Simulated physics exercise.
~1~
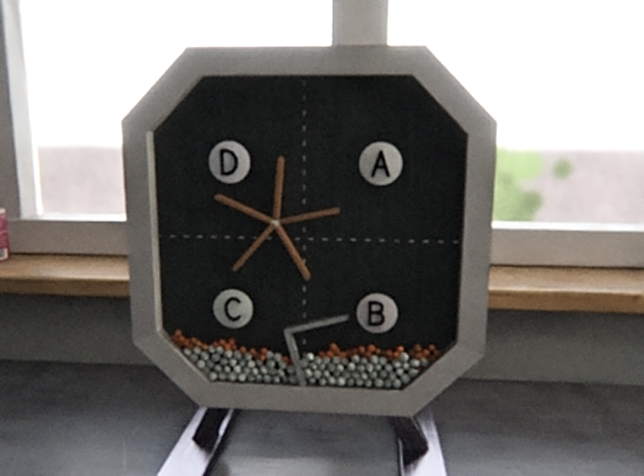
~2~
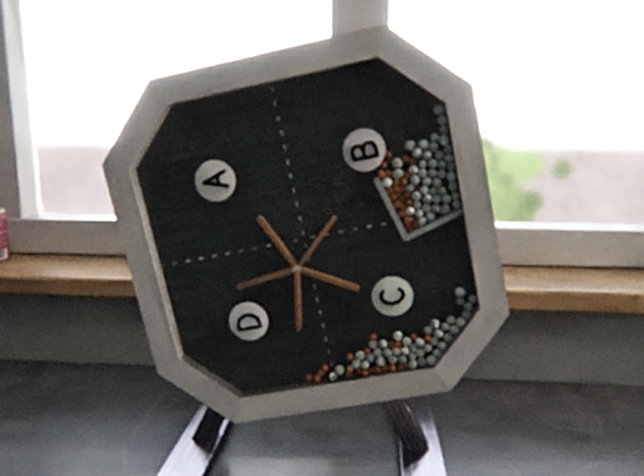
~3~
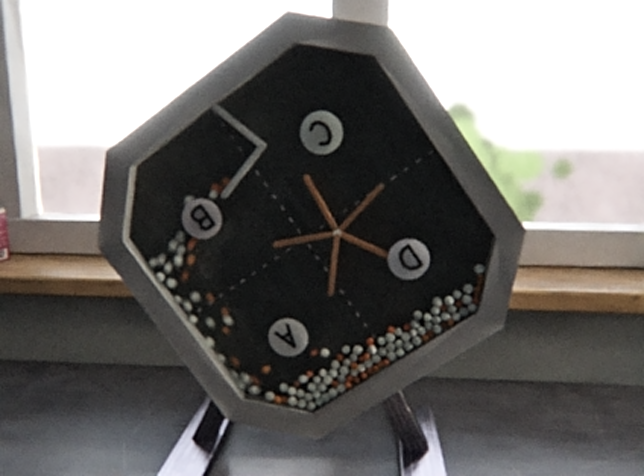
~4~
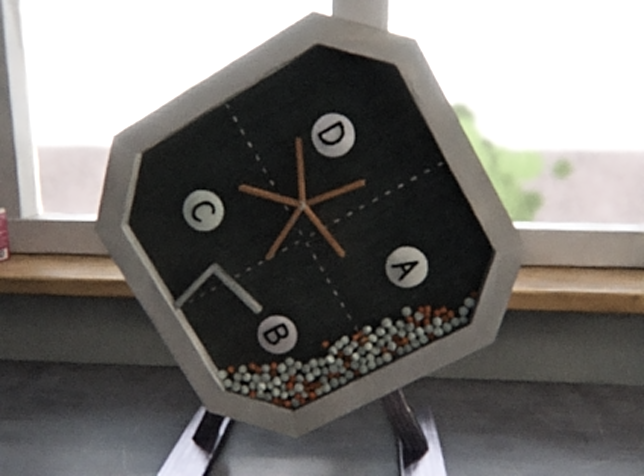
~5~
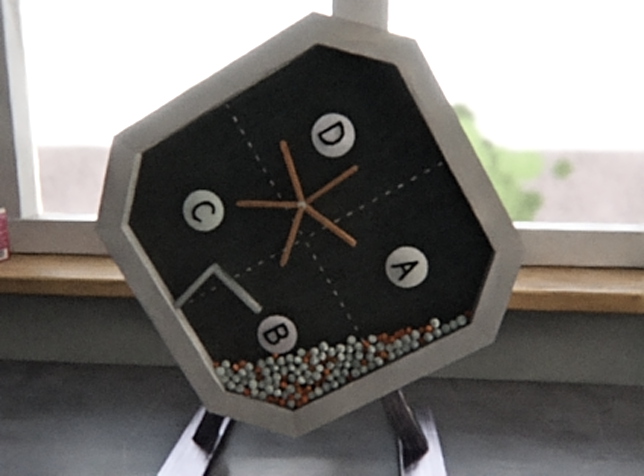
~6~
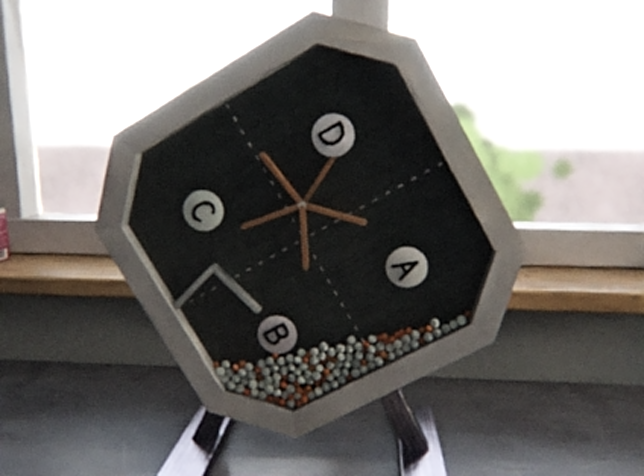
An eight-sided framed case with lettered quarters turned anticlockwise, tumbling its white and orange beads around while an orange five-armed star shifted about inside, then stopped tilted, the beads settling along the bottom near B and A as the star kept turning.
